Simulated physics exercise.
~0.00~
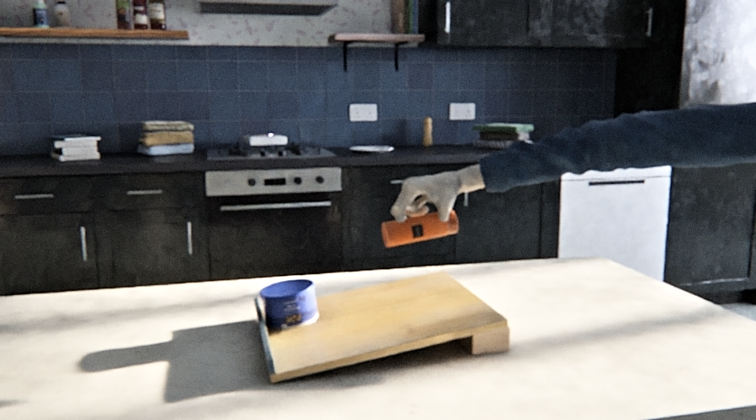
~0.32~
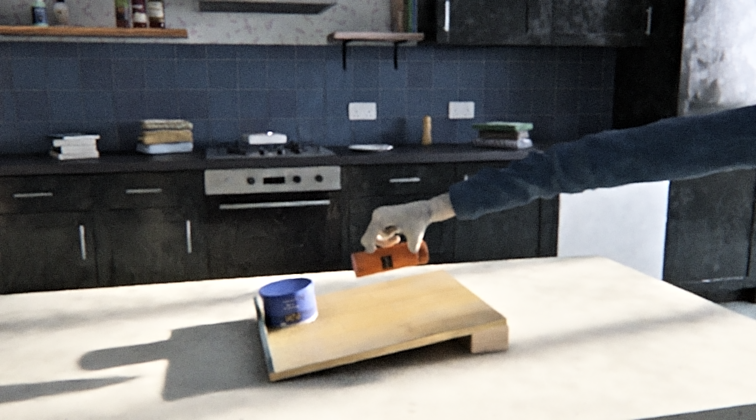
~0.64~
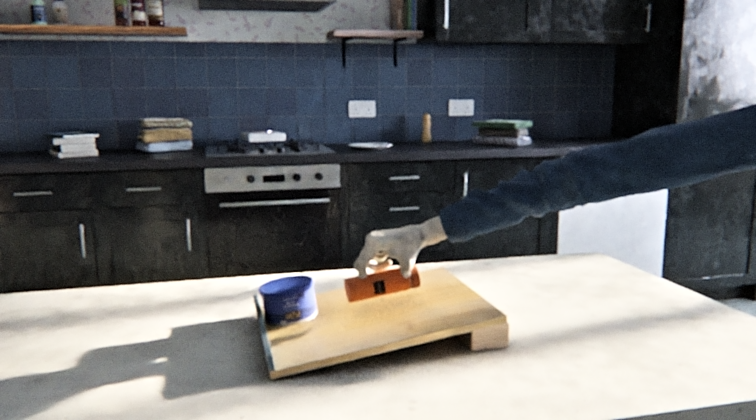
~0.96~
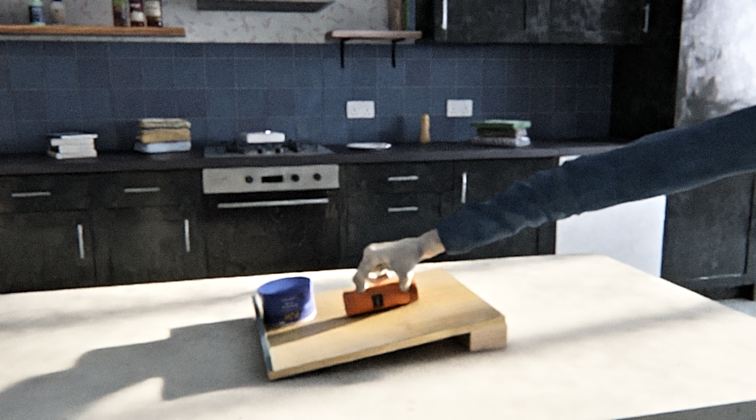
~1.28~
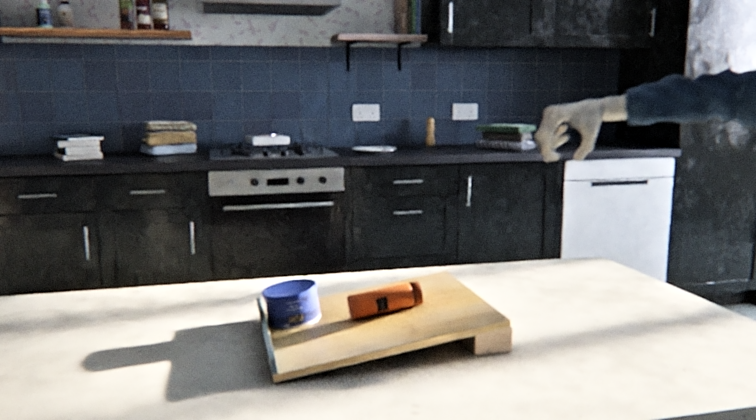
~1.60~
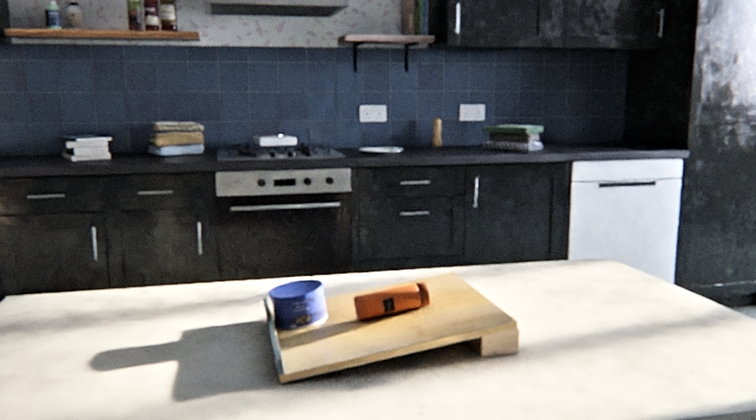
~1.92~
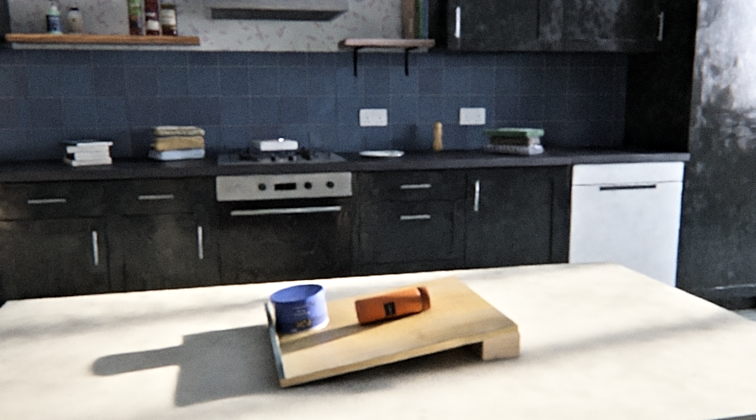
We see a hand lower an orange shaker on its side onto a sloping wooden board beside a blue tub, in a kitchen. The hand lets go and draws back out of view to the right, and the shaker stays where it was put, with the tub still in place.
